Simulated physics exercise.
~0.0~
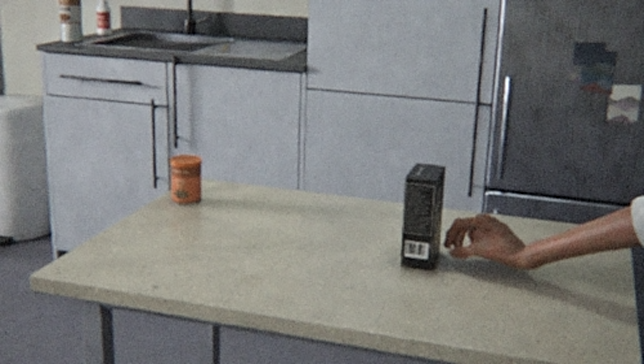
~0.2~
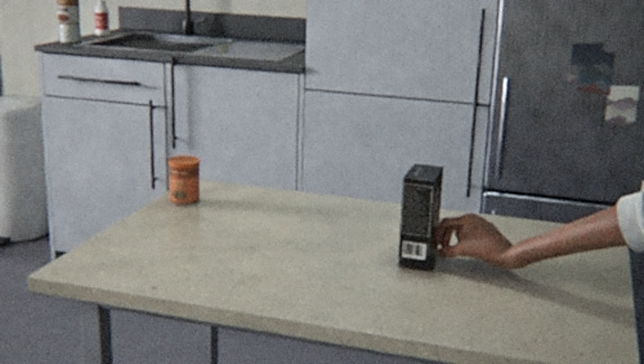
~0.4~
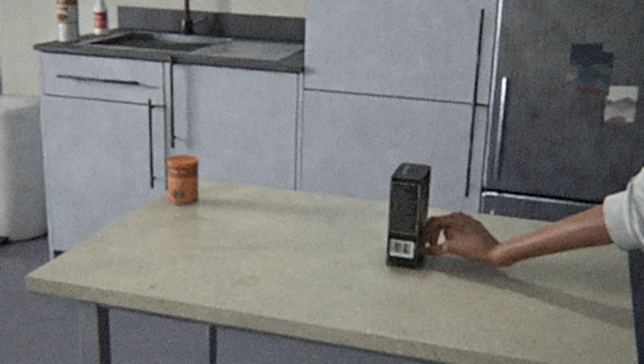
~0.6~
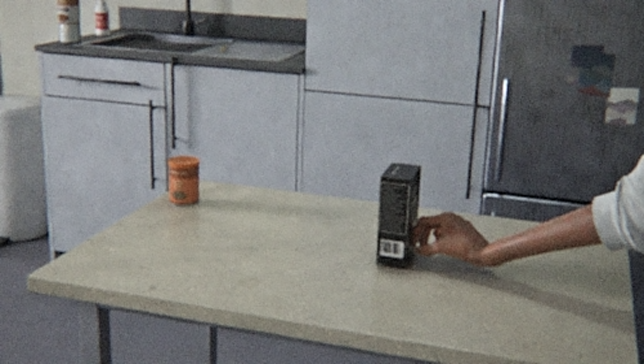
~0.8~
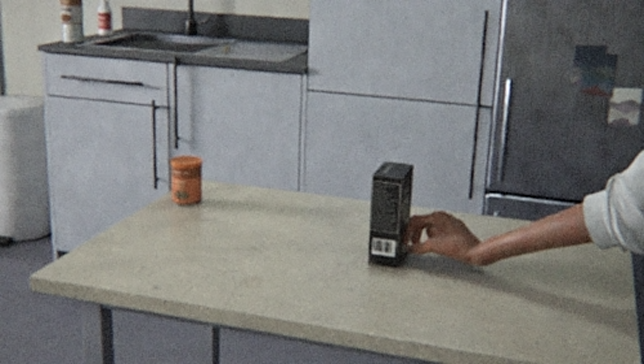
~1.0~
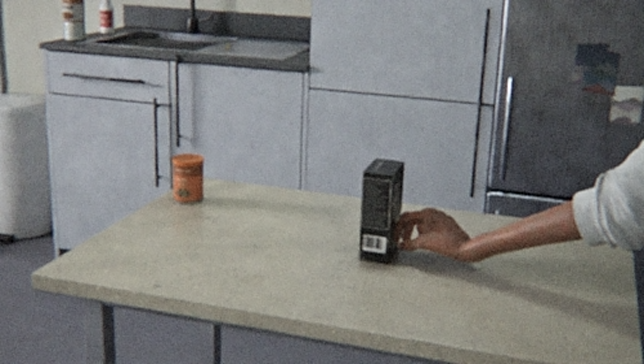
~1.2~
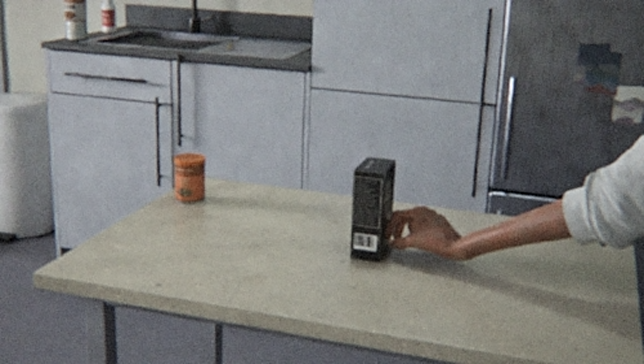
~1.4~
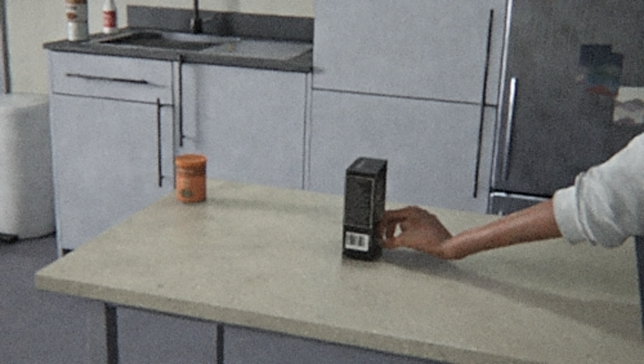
The clip shows a hand reaching in from the right to a black packet standing on a kitchen table, with an orange tin further left. The fingers slowly push the packet leftward while the tin stays put, and the packet ends still upright with the hand beside it.
